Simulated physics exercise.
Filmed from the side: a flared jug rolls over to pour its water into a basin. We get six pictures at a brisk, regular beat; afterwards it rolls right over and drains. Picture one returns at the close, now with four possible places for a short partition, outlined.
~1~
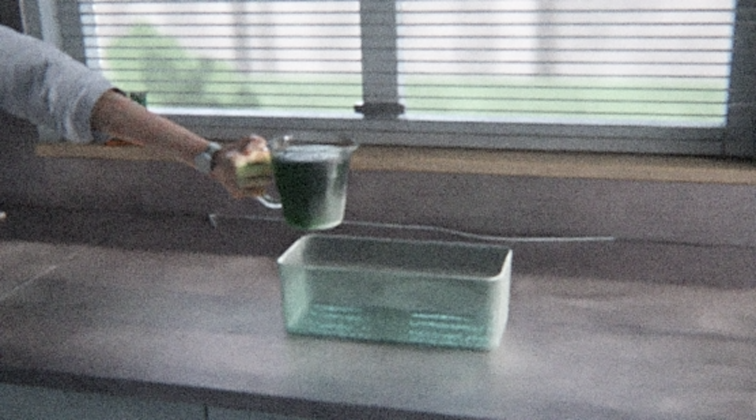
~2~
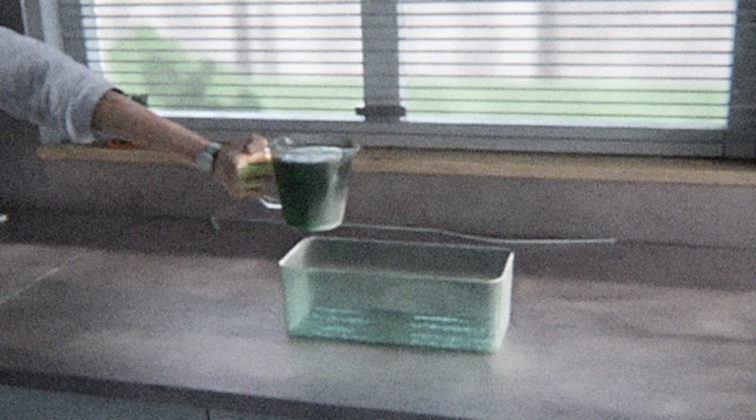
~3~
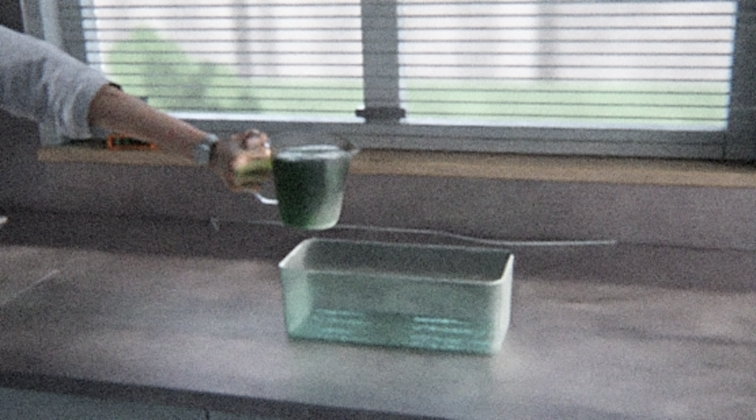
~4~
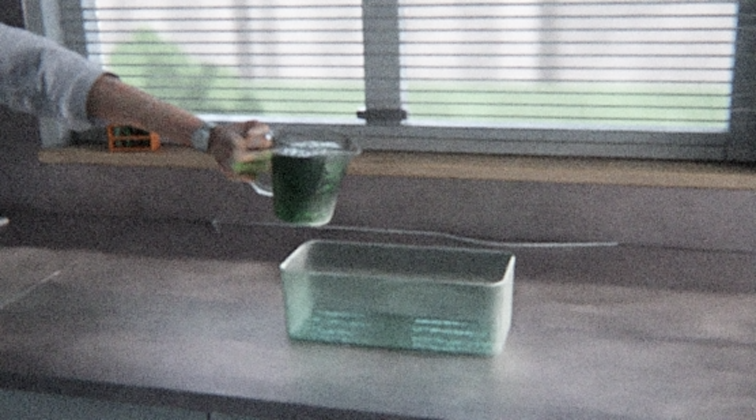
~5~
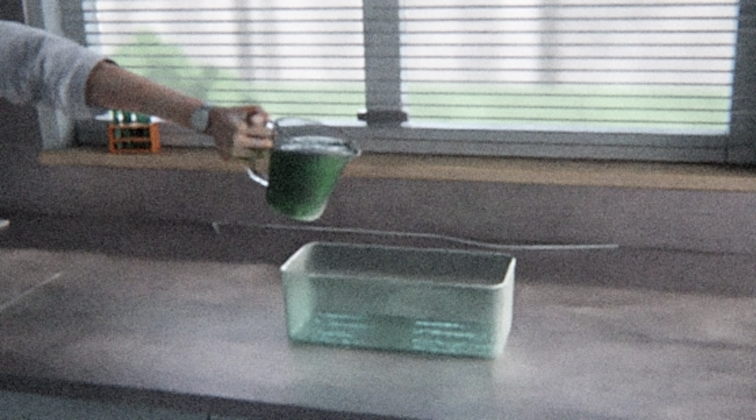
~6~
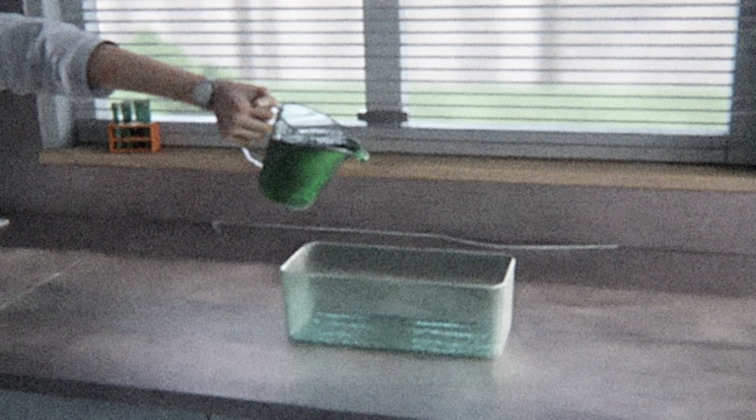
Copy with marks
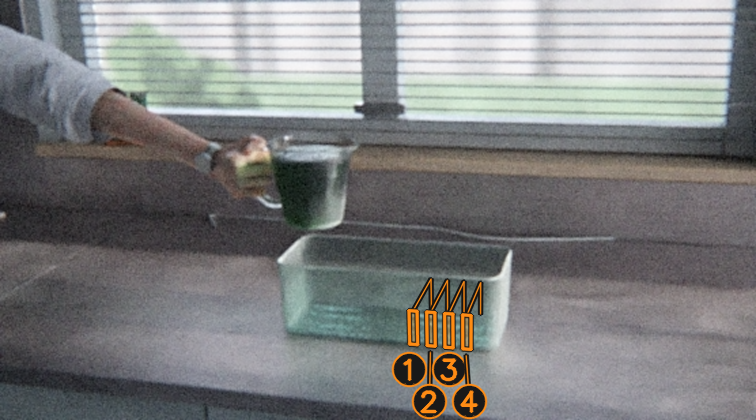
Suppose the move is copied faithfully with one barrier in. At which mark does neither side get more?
2.
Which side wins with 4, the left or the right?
More ends on the left.
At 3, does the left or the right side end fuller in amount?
The left one.
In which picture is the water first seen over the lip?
In picture 6.
On the marked copy, 1 at (412, 350); 2 at (430, 352); 3 at (448, 353); 4 at (466, 355).
With 1, about 12 % ends left of the wall and 87 % right of it.
With 2, about 48 % ends left of the wall and 50 % right of it.
With 3, about 89 % ends left of the wall and 6 % right of it; 5 % is lost outside.
With 4, about 91 % ends left of the wall and 4 % right of it; 5 % is lost outside.
